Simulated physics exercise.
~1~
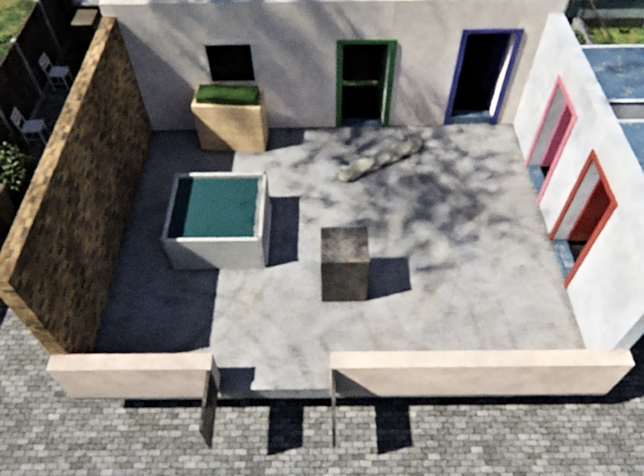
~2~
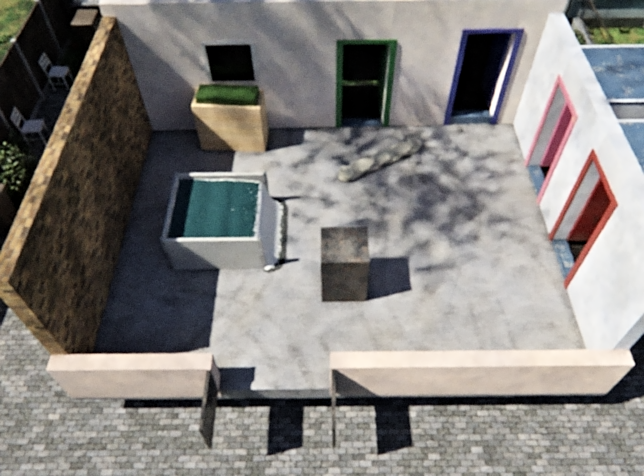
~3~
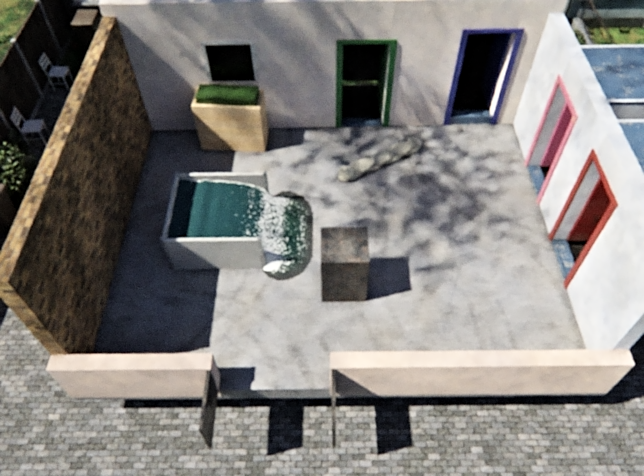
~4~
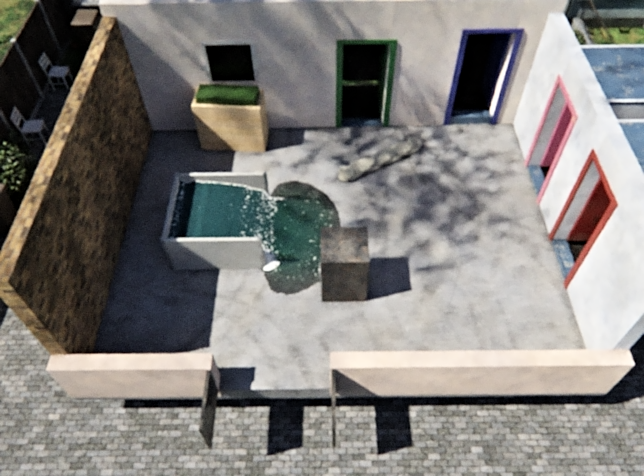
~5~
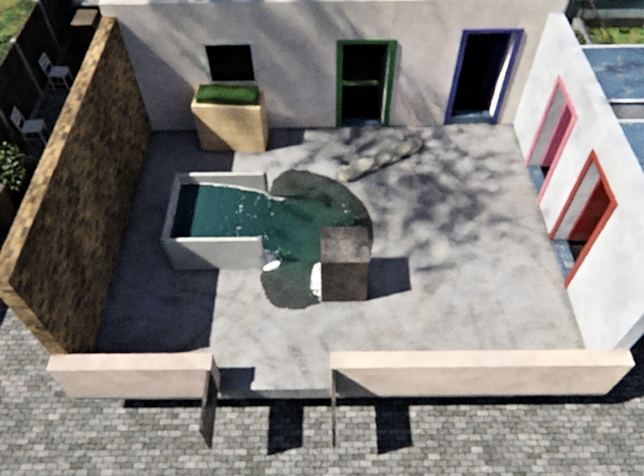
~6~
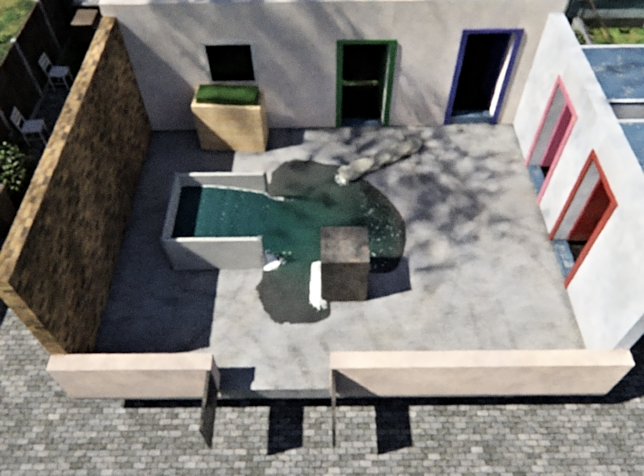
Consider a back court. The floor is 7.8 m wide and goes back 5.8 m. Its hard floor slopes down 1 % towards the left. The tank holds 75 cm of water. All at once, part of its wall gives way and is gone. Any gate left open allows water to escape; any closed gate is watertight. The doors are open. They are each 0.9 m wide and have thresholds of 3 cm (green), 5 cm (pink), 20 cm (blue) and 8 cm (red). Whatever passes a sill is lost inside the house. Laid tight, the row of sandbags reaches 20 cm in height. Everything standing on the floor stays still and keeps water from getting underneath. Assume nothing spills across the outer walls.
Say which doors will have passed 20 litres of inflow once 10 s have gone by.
After that time: Green door: Passed, pink door: Passed, blue door: Not passed, red door: Passed.
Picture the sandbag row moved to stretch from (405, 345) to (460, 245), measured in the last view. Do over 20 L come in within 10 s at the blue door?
Blue: Within it.
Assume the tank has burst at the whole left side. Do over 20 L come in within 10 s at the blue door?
Measured against that limit, the blue door stays within it.
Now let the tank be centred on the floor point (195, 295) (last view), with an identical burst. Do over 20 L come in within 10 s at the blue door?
Against the limit, the blue door gets no more than that.
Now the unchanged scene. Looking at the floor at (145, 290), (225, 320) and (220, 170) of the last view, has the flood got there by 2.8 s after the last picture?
Status of the three spots: Free of it, free of it, free of it.
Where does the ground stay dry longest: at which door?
The blue door is last.
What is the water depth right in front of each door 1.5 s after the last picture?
Green 6 cm, pink 14 cm, blue 0 cm, red 17 cm.
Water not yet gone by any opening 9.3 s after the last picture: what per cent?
About 76 percent of the water remains.
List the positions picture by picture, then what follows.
In the first picture, the tank at (217, 208) is whole and still, 75 cm deep.
In the second picture, water pours out at (263, 224) and has run 0.8 m, to (272, 201); typically 10 cm deep outside, 75 cm at the tank's back.
In the third picture, water pours out at (264, 226) and has run 1.0 m, to (297, 198); typically 13 cm deep outside, 72 cm at the tank's back.
In the fourth picture, water pours out at (264, 227) and has run 1.4 m, to (321, 195); typically 10 cm deep outside, 65 cm at the tank's back.
In the fifth picture, the front is at a hidden place, 1.9 m from the gap at (264, 228); 4.2 m2 of floor is under water; 64 cm left at the back of the tank.
In the sixth picture, water pours out at (264, 228) and has run 2.5 m, to (398, 218); typically 7 cm deep outside, 58 cm at the tank's back.
Then, 0.7 s after the last picture water covers 35 % of the floor and is deepest (28 cm) near (318, 269); green door not reached, pink door not reached, blue door not reached, red door not reached.
Then, 1.5 s after the last picture water covers 50 % of the floor and is deepest (25 cm) near (541, 225); green door 6 cm at the sill, 8 L in, pink door 14 cm at the sill, 13 L in, blue door not reached, red door 17 cm at the sill, 27 L in.
Then, 2.8 s after the last picture water covers 55 % of the floor and is deepest (18 cm) near (510, 128); green door 5 cm at the sill, 24 L in, pink door 15 cm at the sill, 95 L in, blue door 10 cm at the sill, 0 L in, red door 13 cm at the sill, 80 L in.
Then, 5.3 s after the last picture water covers 60 % of the floor and is deepest (10 cm) near (421, 147); green door 6 cm at the sill, 31 L in, pink door 7 cm at the sill, 142 L in, blue door 7 cm at the sill, 0 L in, red door 4 cm at the sill, 89 L in.
Then, 9.3 s after the last picture water covers 90 % of the floor and is deepest (8 cm) near (140, 183); green door 2 cm at the sill, 37 L in, pink door 2 cm at the sill, 145 L in, blue door 3 cm at the sill, 0 L in, red door 2 cm at the sill, 89 L in.
